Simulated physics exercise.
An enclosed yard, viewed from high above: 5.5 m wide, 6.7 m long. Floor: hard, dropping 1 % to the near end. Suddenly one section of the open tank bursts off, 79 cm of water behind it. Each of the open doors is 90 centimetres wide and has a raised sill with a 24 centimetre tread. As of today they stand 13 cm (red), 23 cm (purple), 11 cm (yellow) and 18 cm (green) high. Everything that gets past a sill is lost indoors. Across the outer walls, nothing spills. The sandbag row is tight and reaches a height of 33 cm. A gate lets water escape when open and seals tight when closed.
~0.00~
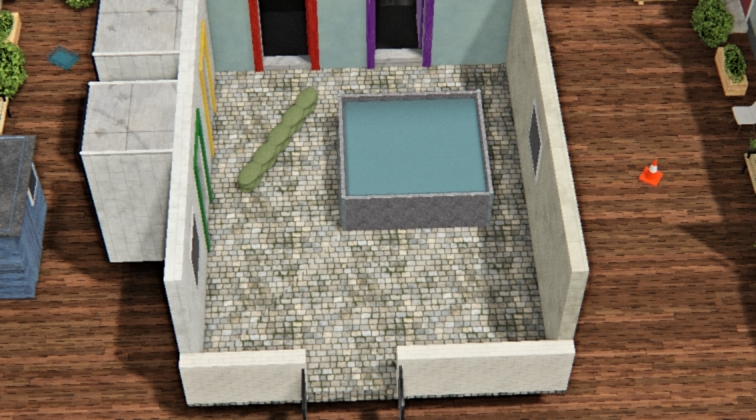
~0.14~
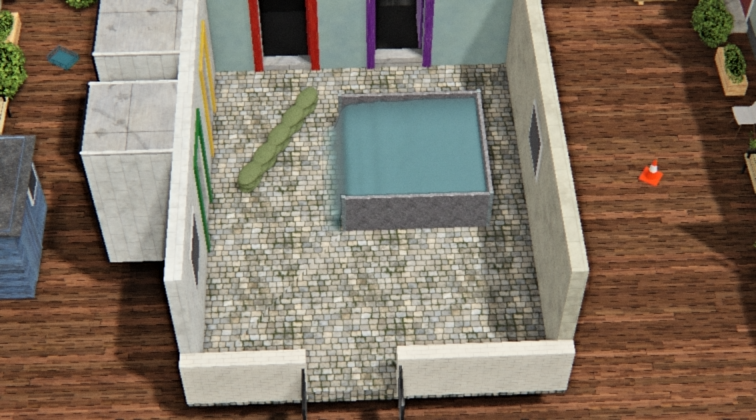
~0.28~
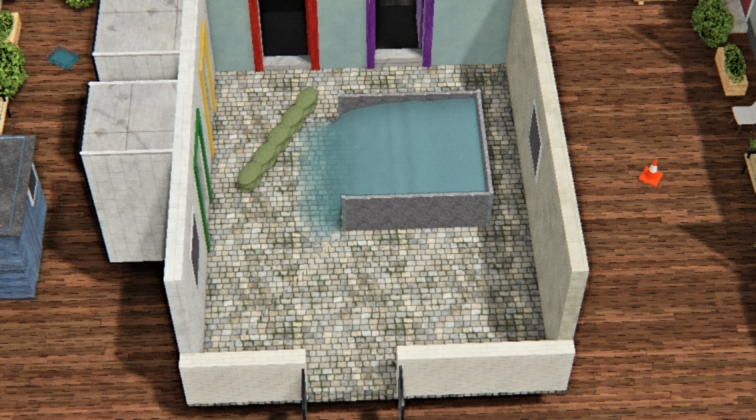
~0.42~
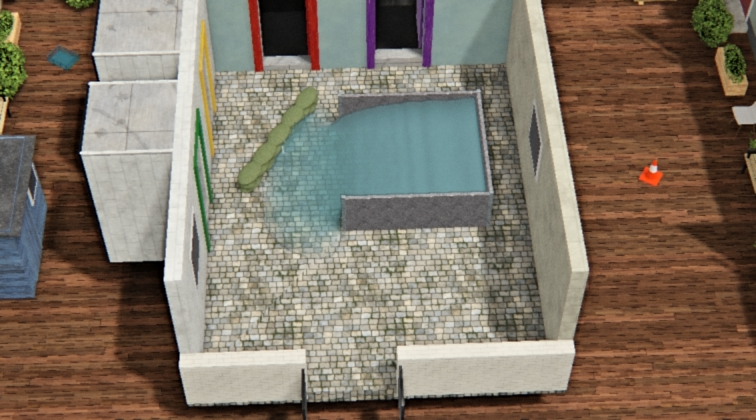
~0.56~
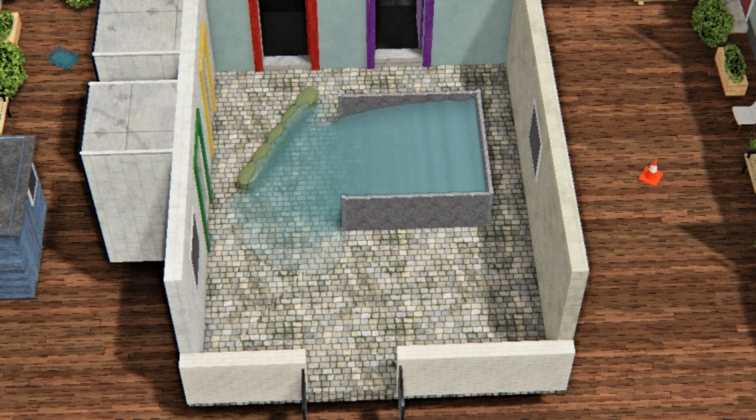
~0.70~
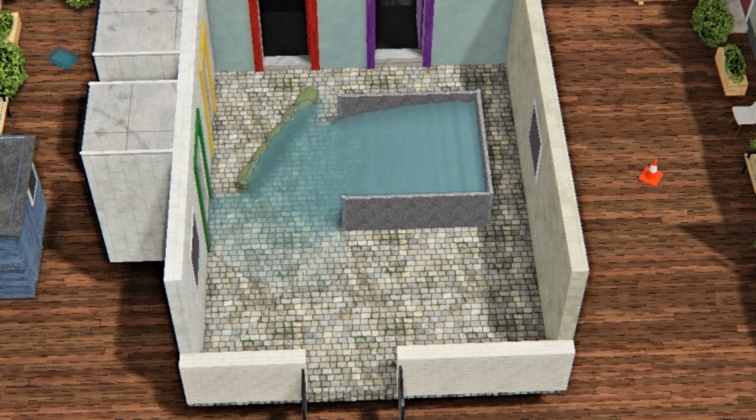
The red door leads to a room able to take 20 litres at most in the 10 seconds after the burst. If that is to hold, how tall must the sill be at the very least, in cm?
Close to 6.5 cm is just enough.
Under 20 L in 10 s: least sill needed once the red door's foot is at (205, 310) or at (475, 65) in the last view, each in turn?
Roughly 22 cm, then roughly 10.5 cm.
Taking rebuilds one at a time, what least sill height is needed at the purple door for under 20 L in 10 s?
Door purple, min height approx. 8.5 cm.
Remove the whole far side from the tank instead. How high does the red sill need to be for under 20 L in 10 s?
A height of around 18 cm.
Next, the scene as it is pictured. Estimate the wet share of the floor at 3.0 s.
The wet part is about 60 per cent.
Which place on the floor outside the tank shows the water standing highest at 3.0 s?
Look close to (203, 382).
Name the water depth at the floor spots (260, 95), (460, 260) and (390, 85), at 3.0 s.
About 5, 0 and 7 cm.
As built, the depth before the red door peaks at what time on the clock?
Crest at t of about 5.0 s.
After 1.4 s water covers 35 % of the floor, deepest (55 cm) near (263, 183); it has not reached the red door.
After 3.0 s water covers 60 % of the floor, deepest (51 cm) near (203, 382); 6 cm at the red door, 0 litres in over its 13 cm sill.
After 10.0 s water covers 95 % of the floor, deepest (20 cm) near (203, 382); 5 cm at the red door, 0 litres in over its 13 cm sill.
At the red door as built, the water arrived by 2.0 s and peaked near 12 cm at 5.0 s.
With a sill of 6 cm, 24 litres would have come in within the 10 s; with 7 cm, 16 litres. So under 20 litres takes about 6.5 cm.
